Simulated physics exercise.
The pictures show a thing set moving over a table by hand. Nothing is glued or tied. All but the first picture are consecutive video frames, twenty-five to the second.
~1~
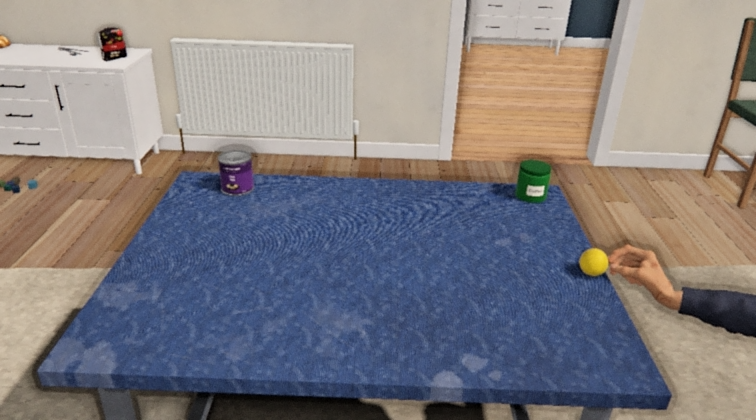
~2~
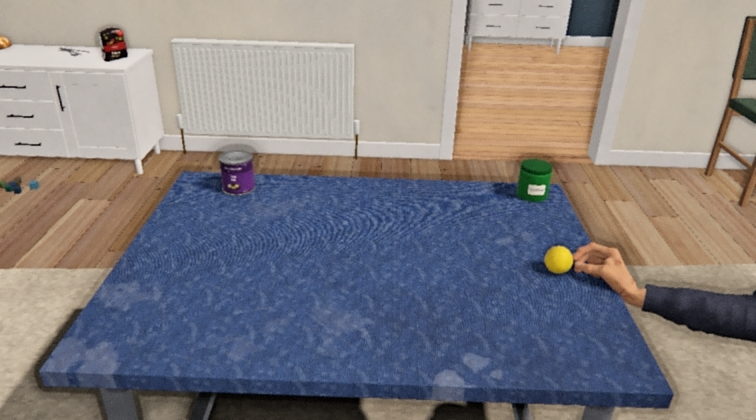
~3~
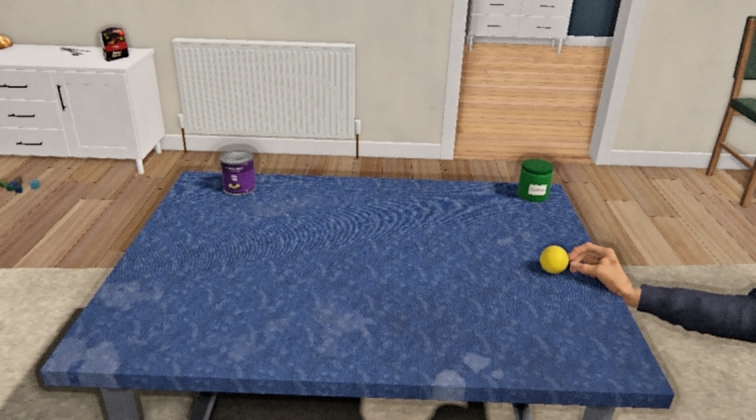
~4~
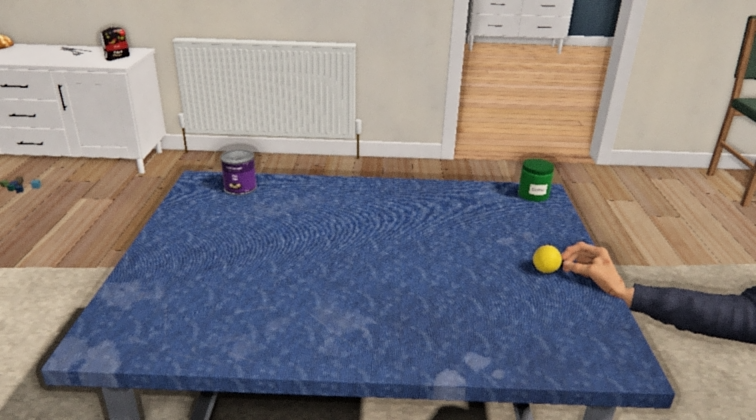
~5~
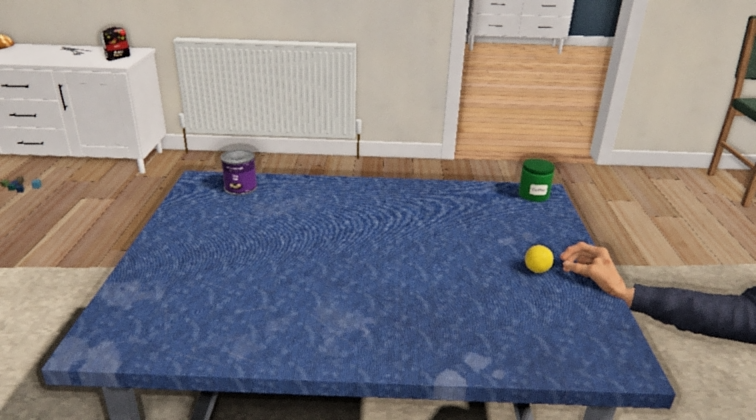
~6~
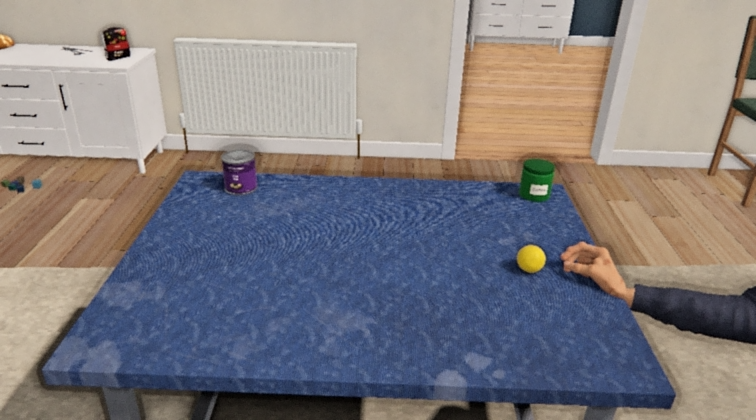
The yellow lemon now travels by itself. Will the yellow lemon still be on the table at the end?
The yellow lemon remains on top.
Then, 0.20 s after the last picture, yellow lemon rolled well along near (495, 258).
Then, 0.40 s after the last picture, yellow lemon rolled well along near (465, 257).
Then, 0.70 s after the last picture, yellow lemon rolled well along near (436, 256).
At rest, moved from the start, yellow lemon. Seen from the same camera at the end, yellow lemon near (422, 255).
